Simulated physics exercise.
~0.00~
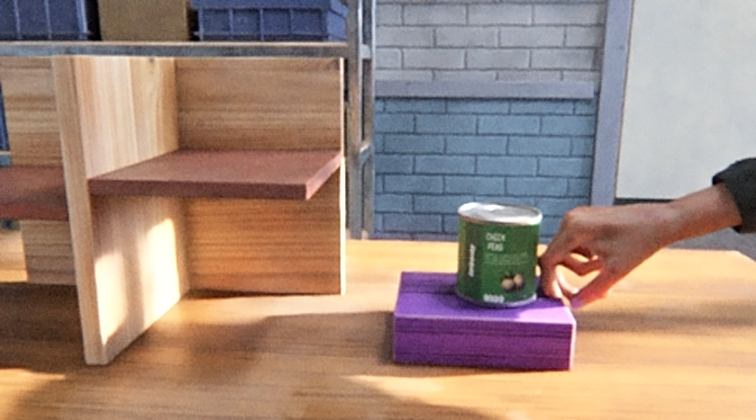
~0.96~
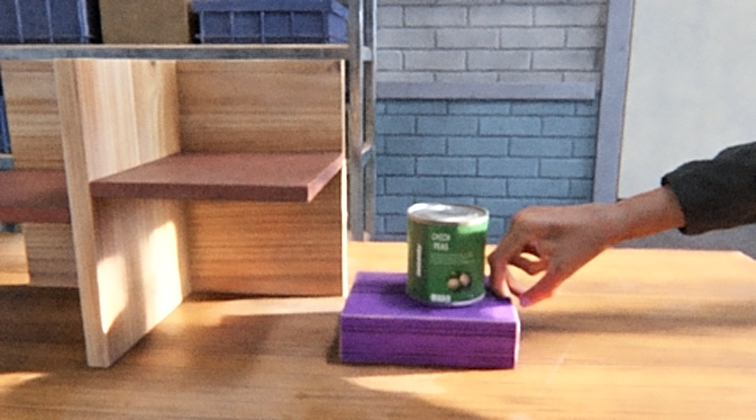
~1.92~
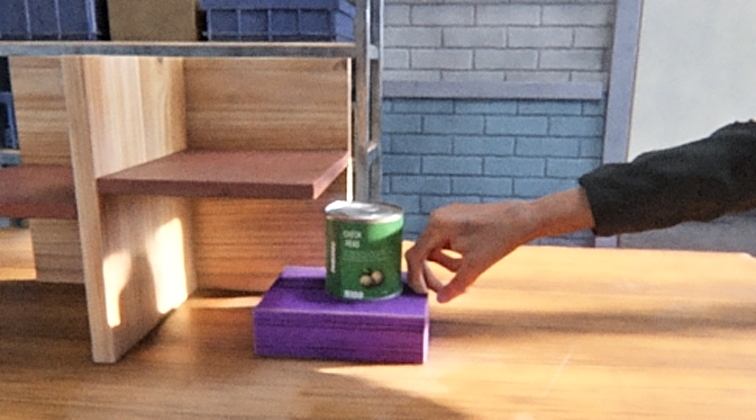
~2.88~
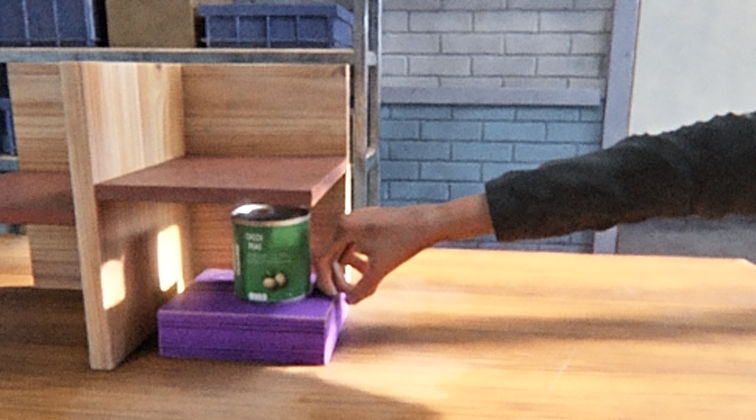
A green tin rides left on a purple board as a hand pushes it under the shelf.
